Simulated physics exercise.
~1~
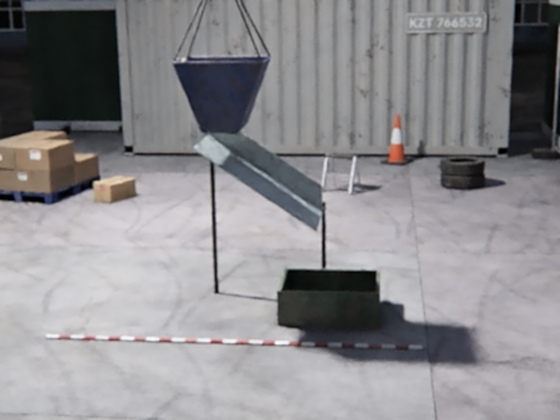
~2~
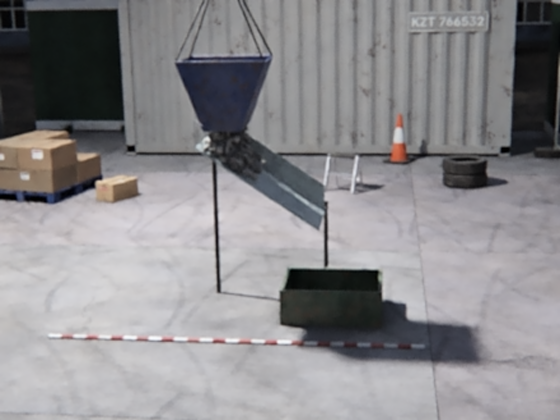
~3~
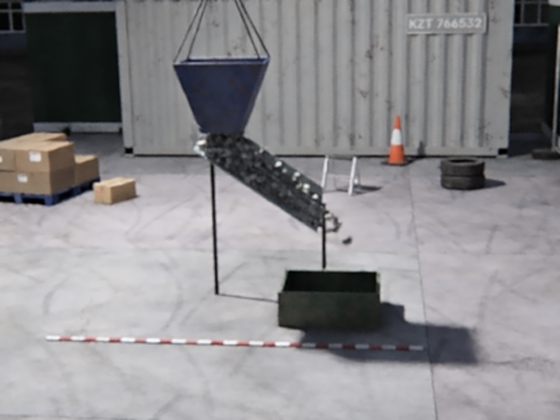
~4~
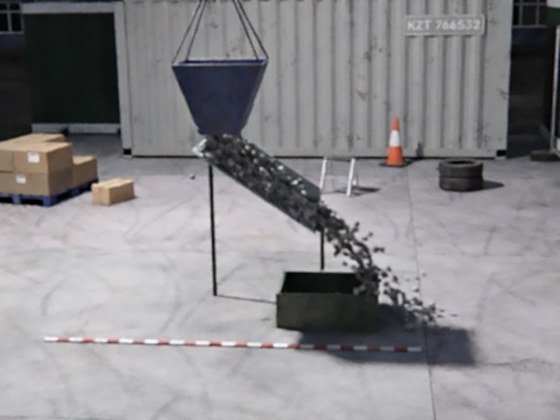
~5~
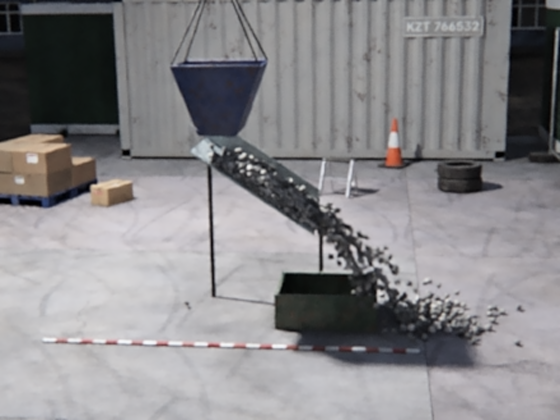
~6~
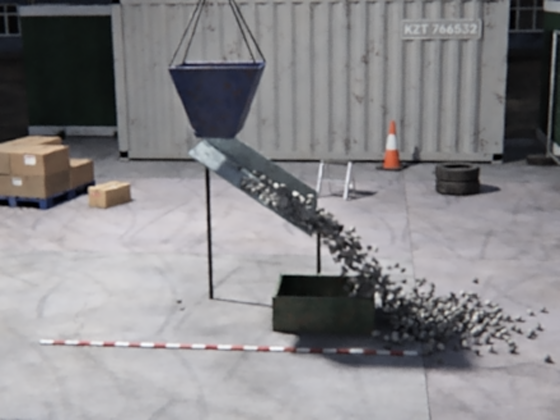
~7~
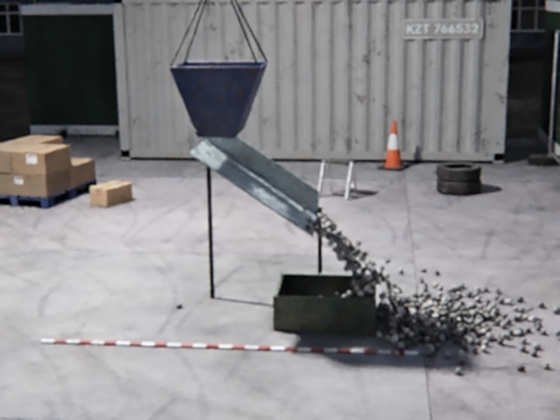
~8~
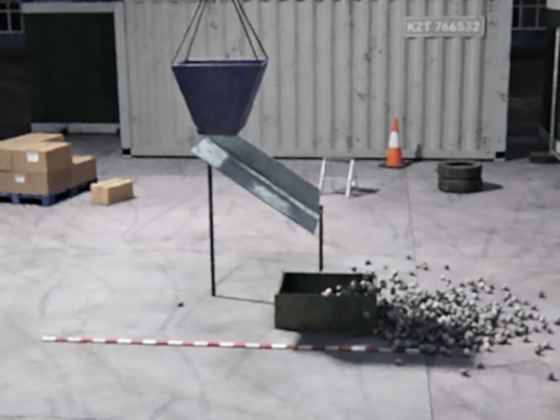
At the start, a dark blue hopper hangs above an empty sloping steel chute, with an open green bin on the concrete below and a pale container behind. Grey stones drop from the hopper onto the top of the chute and slide down to the right, soon covering it. They pour off the lower end, some falling into the bin and many flying past its right side. The chute gradually clears from the top as stones scatter across the ground. Finally, the chute is bare, and a wide spread of stones lies beside the bin, with more of them outside than inside.
